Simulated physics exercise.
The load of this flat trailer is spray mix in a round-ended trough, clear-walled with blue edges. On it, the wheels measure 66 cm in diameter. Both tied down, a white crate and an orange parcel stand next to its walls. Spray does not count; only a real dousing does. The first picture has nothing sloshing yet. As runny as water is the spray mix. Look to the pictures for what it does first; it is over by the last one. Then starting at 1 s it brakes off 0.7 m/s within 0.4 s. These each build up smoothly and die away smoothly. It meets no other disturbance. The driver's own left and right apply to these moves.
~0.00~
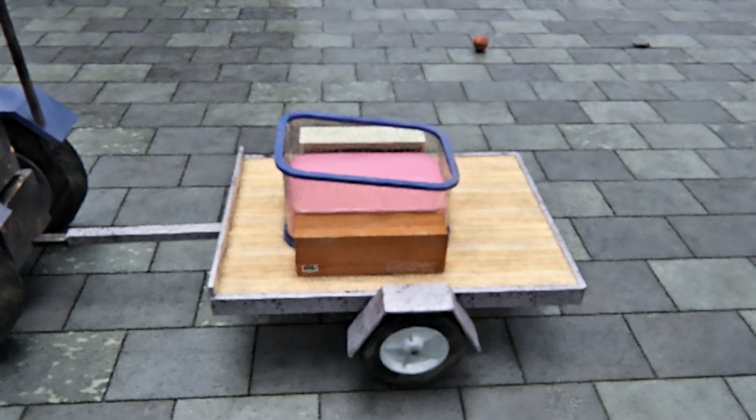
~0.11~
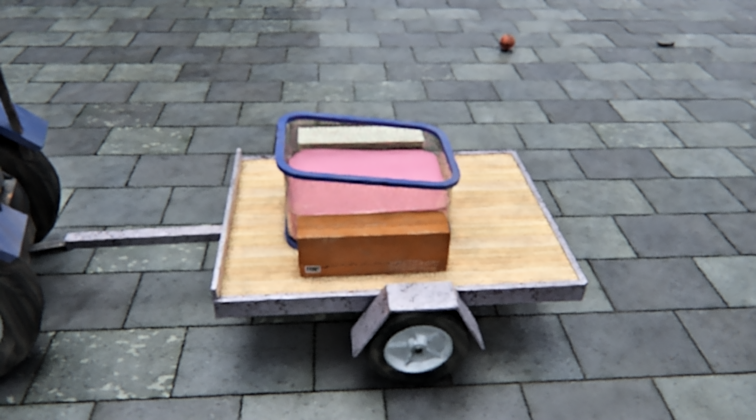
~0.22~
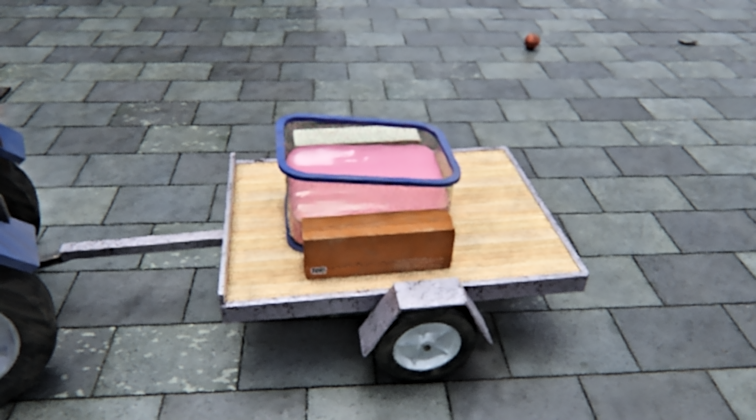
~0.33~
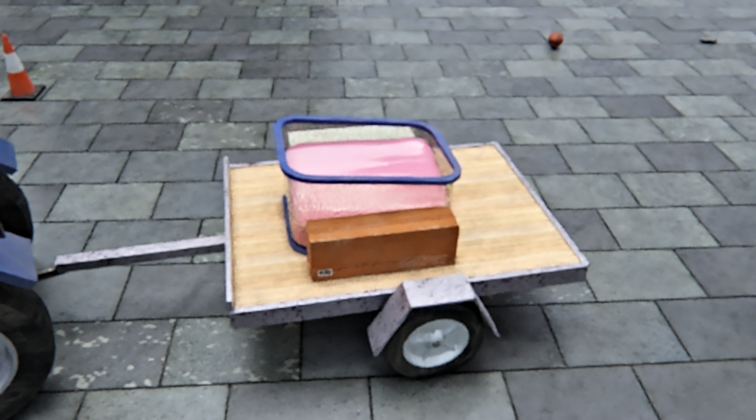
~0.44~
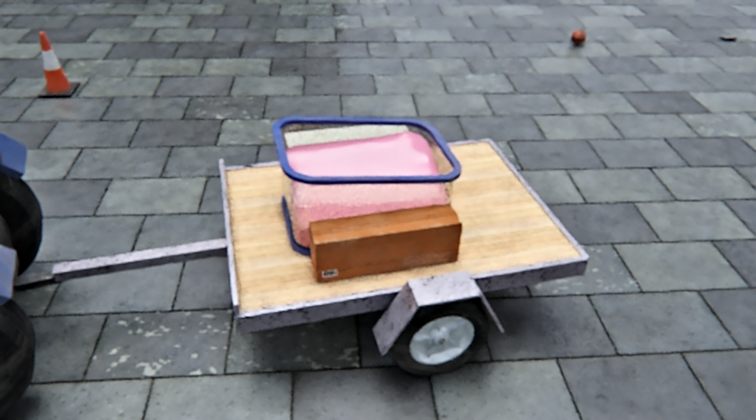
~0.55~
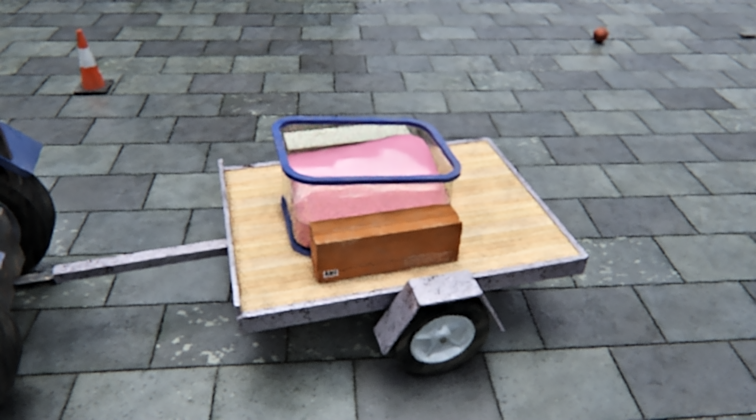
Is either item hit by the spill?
Result: White crate goes untouched; orange parcel goes untouched.
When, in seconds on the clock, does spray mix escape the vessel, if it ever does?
2.5 s.
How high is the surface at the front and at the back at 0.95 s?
Roughly 30 cm in front and 28 cm behind.
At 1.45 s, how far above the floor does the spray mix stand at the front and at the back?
Reading: About 44 cm in front, about 16 cm behind.
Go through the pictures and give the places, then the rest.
The surface is at (297, 201) by the front wall; at (439, 198) by the back wall; it lies level with the rim line; the front is on the left, levels are read along the near wall; the white crate stands at the far side; the orange parcel stands at the near side; a wheel hub at (415, 356), in the first frame.
The surface is at (298, 205) by the front wall; at (440, 197) by the back wall; it climbs 3° towards the far side, in the second frame.
The surface is at (300, 209) by the front wall; at (440, 199) by the back wall; it climbs 10° towards the far side, in the third frame.
The surface is at (303, 216) by the front wall; at (440, 199) by the back wall; it climbs 17° towards the far side, in the fourth frame.
The surface is at (305, 217) by the front wall; at (440, 197) by the back wall; it climbs 19° towards the far side, in the fifth frame.
The surface is at (305, 214) by the front wall; at (440, 196) by the back wall; it climbs 14° towards the far side; a wheel hub at (445, 344), in the sixth frame.
After 0.95 s the surface is 29 cm up at the front and 27 cm at the back; nothing has left.
After 1.45 s the surface is 43 cm up at the front and 17 cm at the back; nothing has left.
After 1.95 s the surface is 26 cm up at the front and 27 cm at the back; nothing has left.
After 4.39 s 1 per cent is out, over the back; the white crate has caught nothing and the orange parcel a few drops.
